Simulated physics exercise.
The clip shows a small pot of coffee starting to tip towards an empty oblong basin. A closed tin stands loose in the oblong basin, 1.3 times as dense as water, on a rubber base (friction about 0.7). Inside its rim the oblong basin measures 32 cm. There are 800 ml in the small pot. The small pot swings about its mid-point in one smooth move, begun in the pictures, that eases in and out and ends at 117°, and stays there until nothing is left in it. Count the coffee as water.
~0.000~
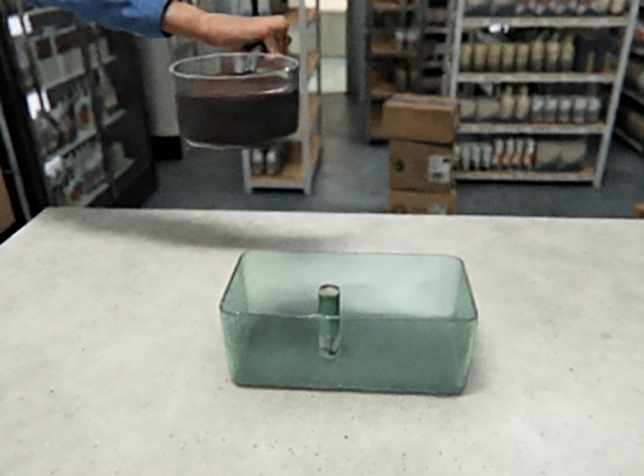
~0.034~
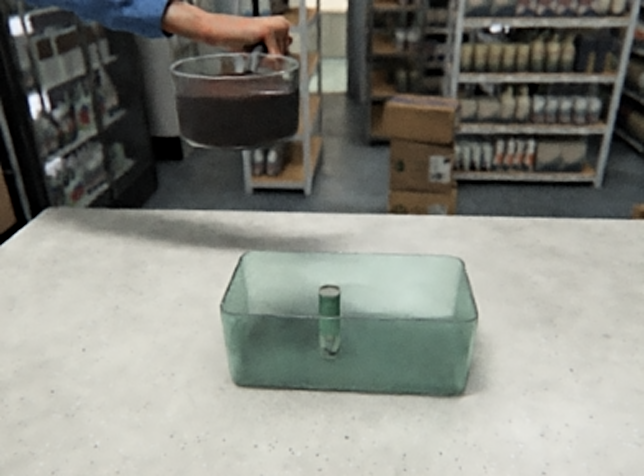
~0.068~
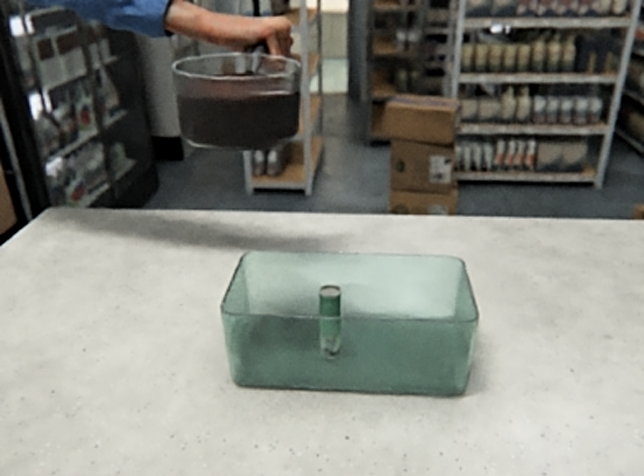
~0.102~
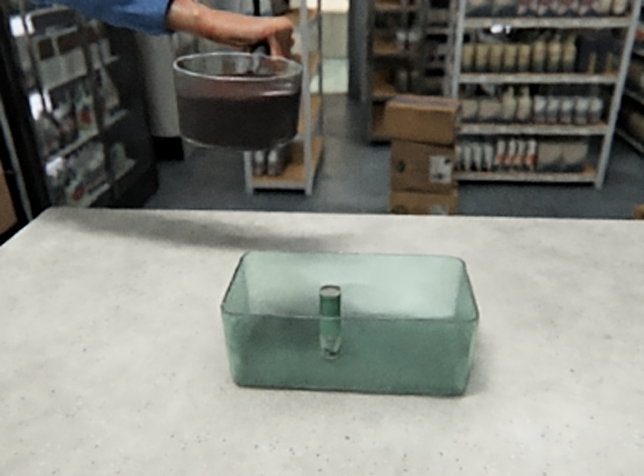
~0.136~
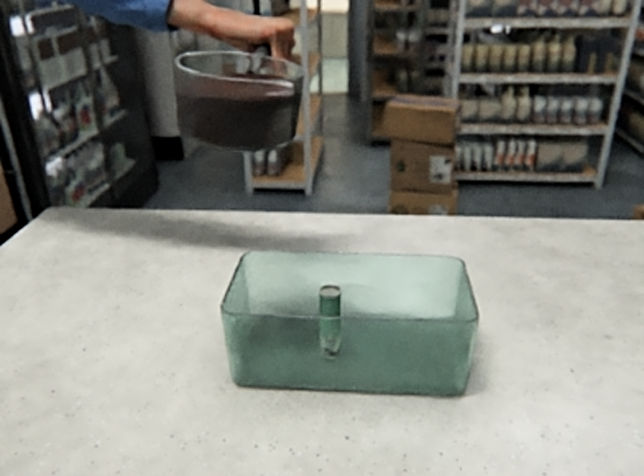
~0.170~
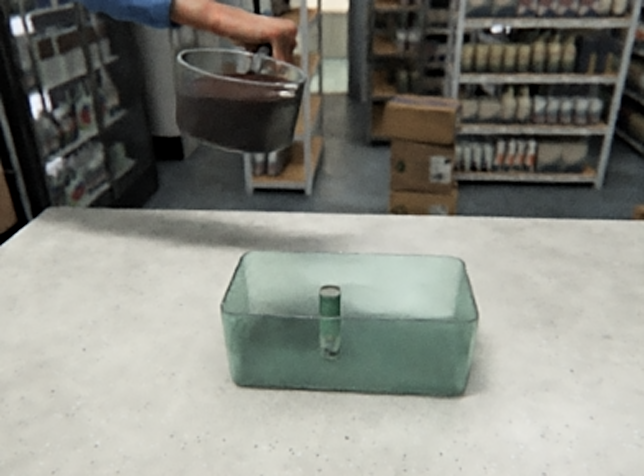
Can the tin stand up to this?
The tin topples.
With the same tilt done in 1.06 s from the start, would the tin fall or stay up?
The tin remains upright.
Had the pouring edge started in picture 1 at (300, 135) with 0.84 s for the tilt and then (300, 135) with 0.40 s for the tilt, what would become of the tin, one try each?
First it stays up; then it falls.
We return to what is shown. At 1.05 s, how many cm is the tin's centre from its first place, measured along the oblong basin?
About 2 cm.
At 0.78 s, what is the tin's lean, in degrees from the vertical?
It is at some 0°.
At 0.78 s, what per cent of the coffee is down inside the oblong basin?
Near 74 in a hundred.
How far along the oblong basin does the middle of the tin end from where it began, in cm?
About 7.0 cm.
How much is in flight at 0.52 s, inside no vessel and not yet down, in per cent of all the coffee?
About 44 per cent.
By 0.52 s the tilt is 80° and 55 per cent is still to pour; the tin stands where it began.
By 0.78 s the tilt is 115° and 6 per cent is still to pour; the tin stands where it began.
By 1.05 s the tilt is 117° and 0 per cent is still to pour; the tin leans 19°.
By 1.34 s the tilt is 117° and 0 per cent is still to pour; the tin lies on its side.
At rest the tin lies on its side.
